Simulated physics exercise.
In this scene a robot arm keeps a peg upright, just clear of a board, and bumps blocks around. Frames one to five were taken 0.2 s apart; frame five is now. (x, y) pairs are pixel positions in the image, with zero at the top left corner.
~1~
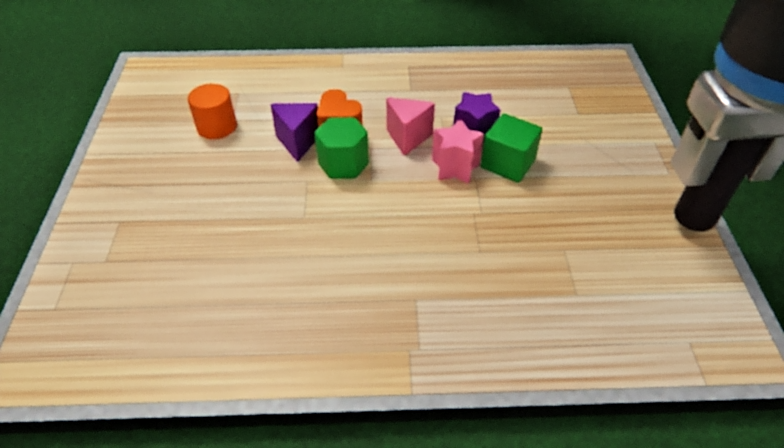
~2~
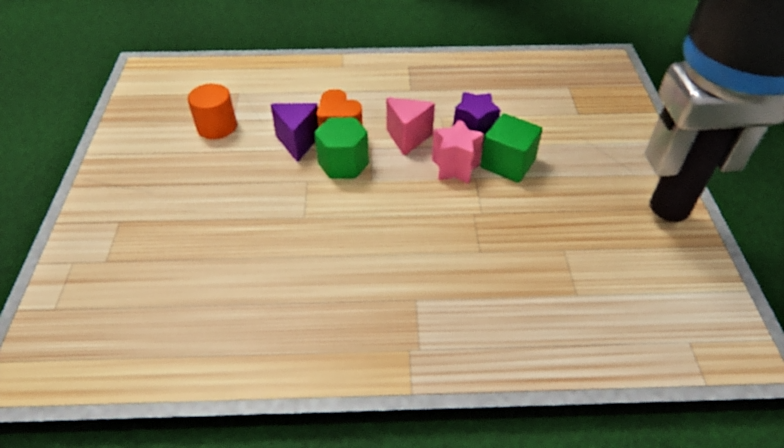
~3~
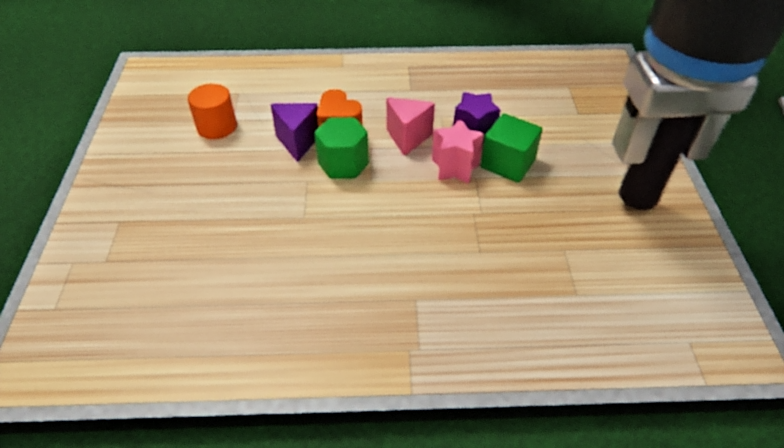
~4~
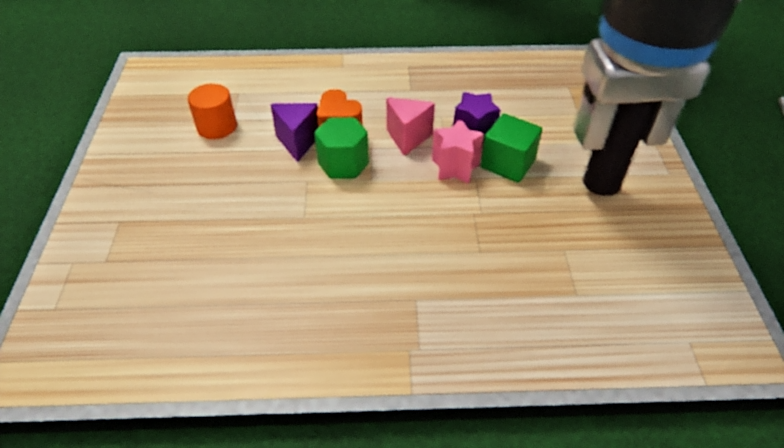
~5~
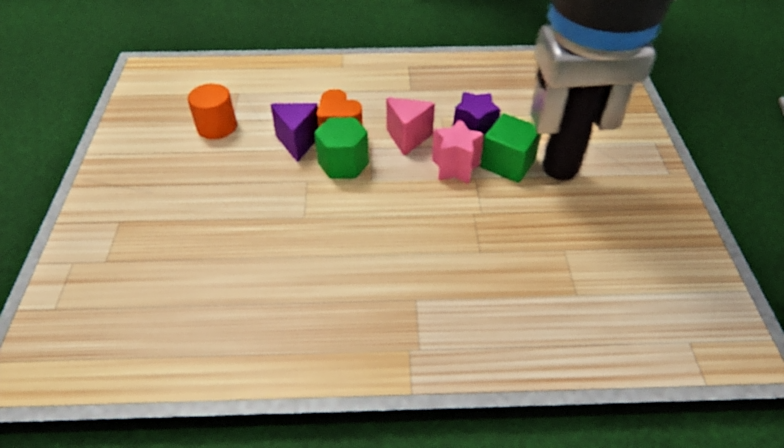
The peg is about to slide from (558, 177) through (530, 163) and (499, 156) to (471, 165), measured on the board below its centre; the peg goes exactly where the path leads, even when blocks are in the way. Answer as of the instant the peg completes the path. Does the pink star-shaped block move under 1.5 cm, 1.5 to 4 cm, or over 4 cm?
Over 4 cm.
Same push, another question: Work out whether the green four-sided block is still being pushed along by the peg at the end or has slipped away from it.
I'd say the green four-sided block is still out in front of the peg at the end.
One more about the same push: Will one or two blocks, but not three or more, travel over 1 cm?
No
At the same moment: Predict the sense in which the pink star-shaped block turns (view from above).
The block spins anticlockwise.
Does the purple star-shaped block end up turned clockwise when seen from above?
The answer is yes.
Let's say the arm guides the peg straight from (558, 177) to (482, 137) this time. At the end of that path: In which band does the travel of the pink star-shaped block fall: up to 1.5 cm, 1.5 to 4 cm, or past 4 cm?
Final distance: 1.5 to 4 cm.
The first path, step by step. Halfway along, peg at (515, 148); pink star-shaped block at (437, 134), turned 35° anticlockwise; purple star-shaped block at (465, 97), turned 30° clockwise; green four-sided block at (478, 123), turned 30° anticlockwise.
At the end, peg at (472, 156); pink triangle at (404, 105); pink star-shaped block at (392, 140), turned 55° anticlockwise; purple star-shaped block at (465, 96), turned 35° clockwise; green four-sided block at (434, 126), turned 15° anticlockwise.
